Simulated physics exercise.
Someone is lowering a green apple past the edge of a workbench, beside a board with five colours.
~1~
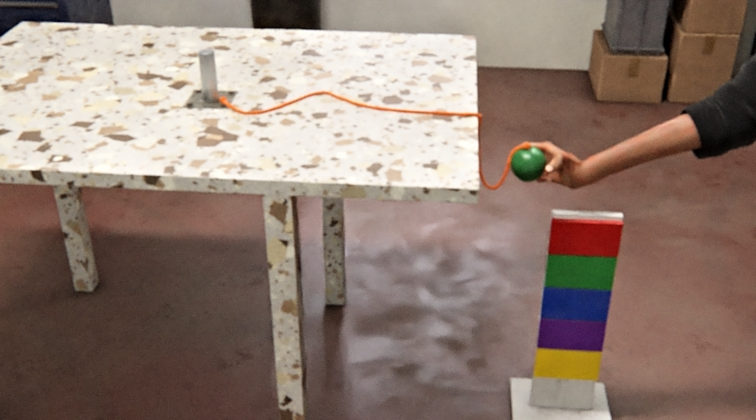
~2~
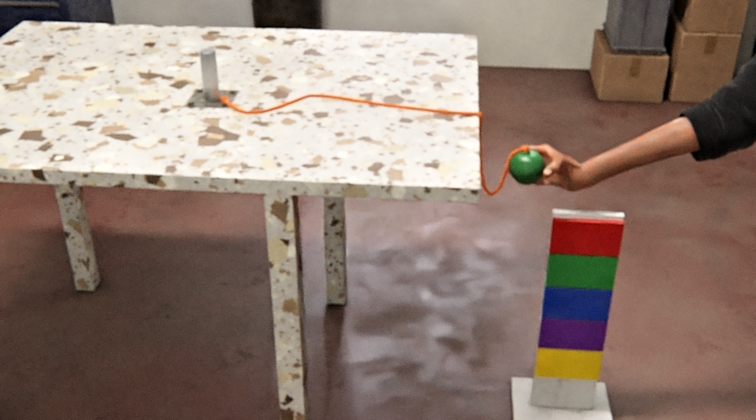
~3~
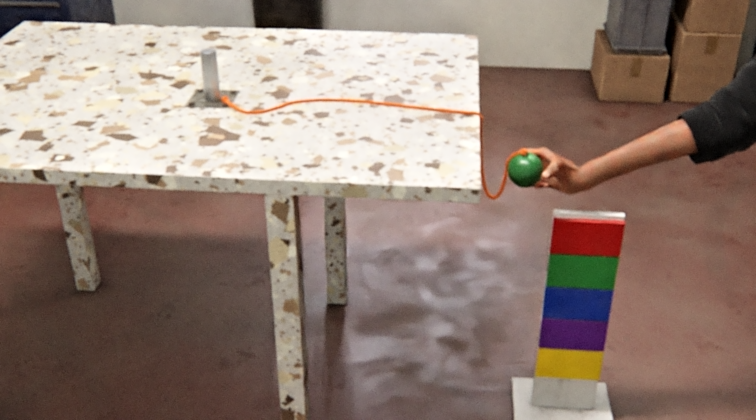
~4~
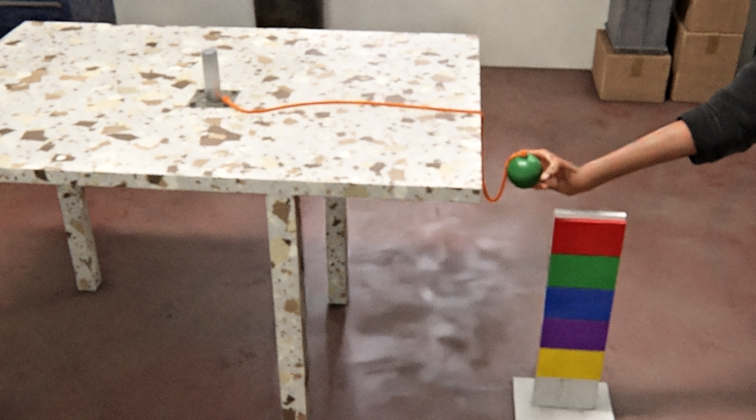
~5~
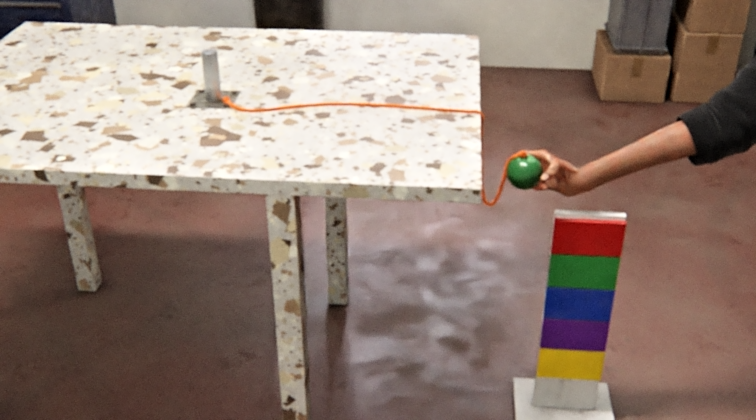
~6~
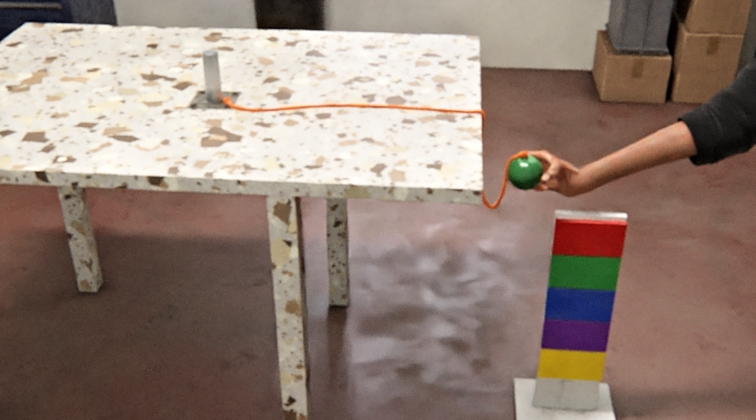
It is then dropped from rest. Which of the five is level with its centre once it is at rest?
Blue.
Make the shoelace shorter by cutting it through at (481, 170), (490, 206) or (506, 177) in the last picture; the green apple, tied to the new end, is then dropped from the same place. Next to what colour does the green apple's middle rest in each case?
Results, first to last: Above them all; red; green.
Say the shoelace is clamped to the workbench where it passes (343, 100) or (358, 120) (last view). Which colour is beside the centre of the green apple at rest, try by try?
For the first place it's green, and for the second red.
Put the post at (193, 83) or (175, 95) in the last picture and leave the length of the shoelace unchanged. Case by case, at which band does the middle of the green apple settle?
Answer, in order: Green, green.
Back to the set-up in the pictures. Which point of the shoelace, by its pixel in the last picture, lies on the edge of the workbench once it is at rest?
That point sits at about (473, 112).
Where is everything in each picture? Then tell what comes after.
The first picture shows green apple (529, 164); red (585, 239); green (581, 273); blue (576, 305); purple (572, 336); yellow (567, 365).
The second picture shows green apple (528, 167); shoelace through (245, 112) (310, 96) (388, 105) (470, 114) (483, 180).
The third picture shows green apple (525, 170).
The fourth picture shows green apple (525, 172); shoelace through (248, 112) (323, 103) (406, 106) (481, 124) (485, 191).
The fifth picture shows green apple (525, 172).
The sixth picture shows green apple (526, 173); shoelace through (254, 110) (331, 106) (415, 108) (481, 133) (484, 201).
A little later, apple near (513, 301); level with blue.
Next, apple near (443, 278); level with blue.
Later still, apple near (485, 301); level with blue.
When it is over, apple near (471, 298); level with blue. At blue.
